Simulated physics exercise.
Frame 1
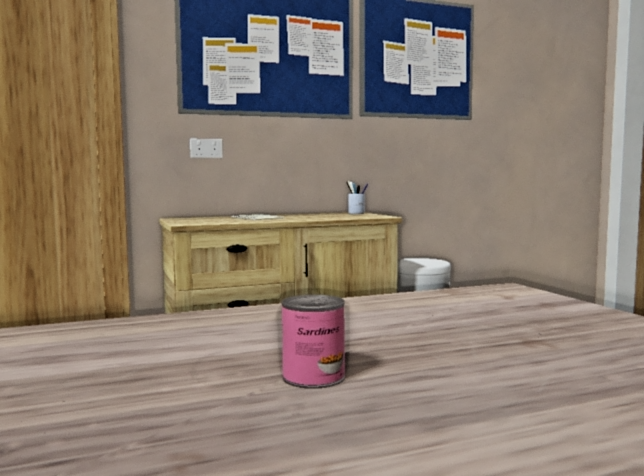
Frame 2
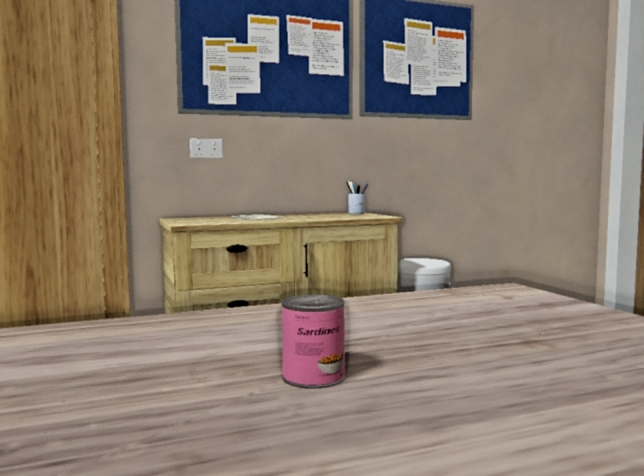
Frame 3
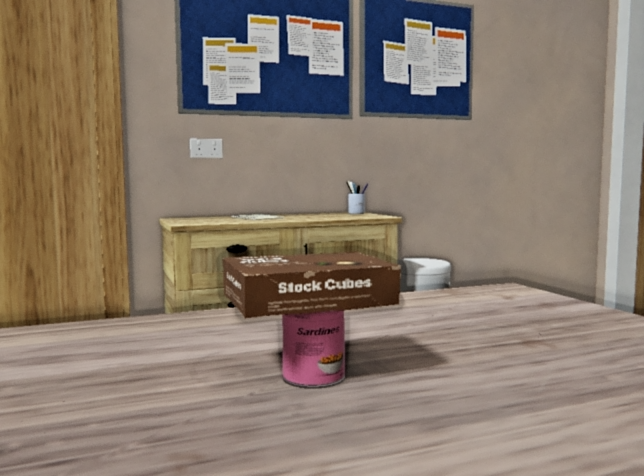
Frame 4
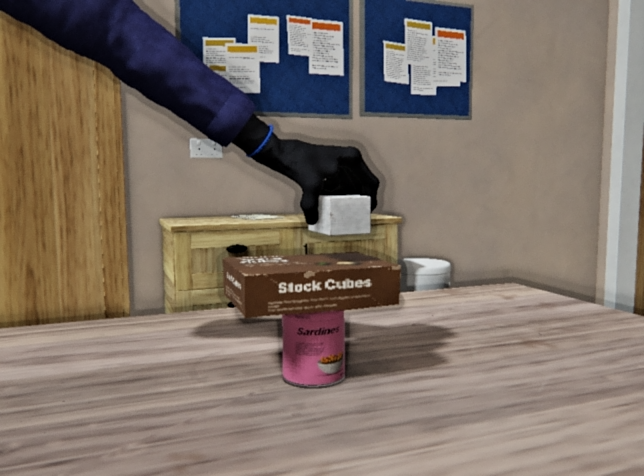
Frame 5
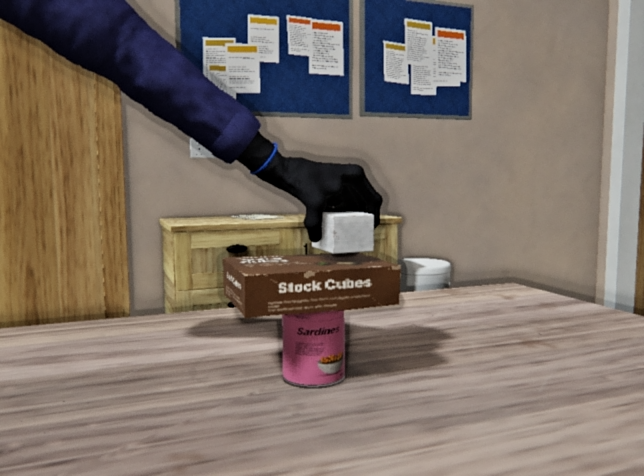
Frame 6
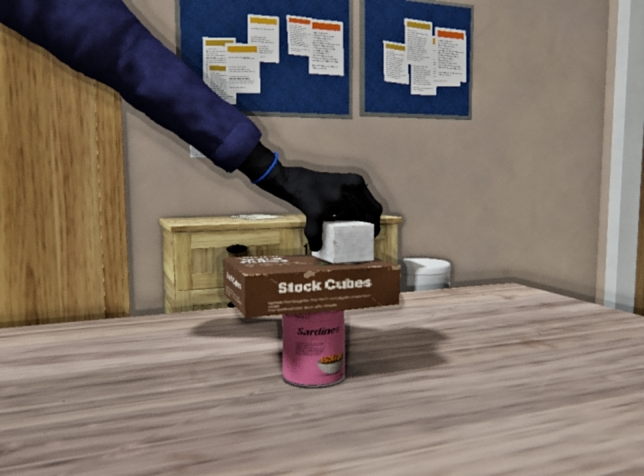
At first, a pink tin labelled as sardines stands alone on a wooden table, and then a brown Stock Cubes box appears lying across its top. A black-gloved hand reaches in from the left holding a small white block and lowers it onto the box, keeping hold of it.
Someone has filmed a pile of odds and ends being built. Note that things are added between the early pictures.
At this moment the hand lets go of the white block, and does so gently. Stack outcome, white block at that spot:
I expect the pile to stay intact.
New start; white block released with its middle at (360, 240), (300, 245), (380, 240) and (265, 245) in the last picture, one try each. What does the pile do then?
Try 1: Stable. Try 2: Stable. Try 3: Falls over. Try 4: Stable.
Then, 0.30 s later than the last frame, all is still.
Then, 0.80 s later than the last frame, white block resting near (342, 241).
Then, 1.90 s later than the last frame, white block resting near (343, 241).
When it is over, all 3 as before. End places, in pixels of the last picture, white block near (343, 241). The pile keeps its balance.
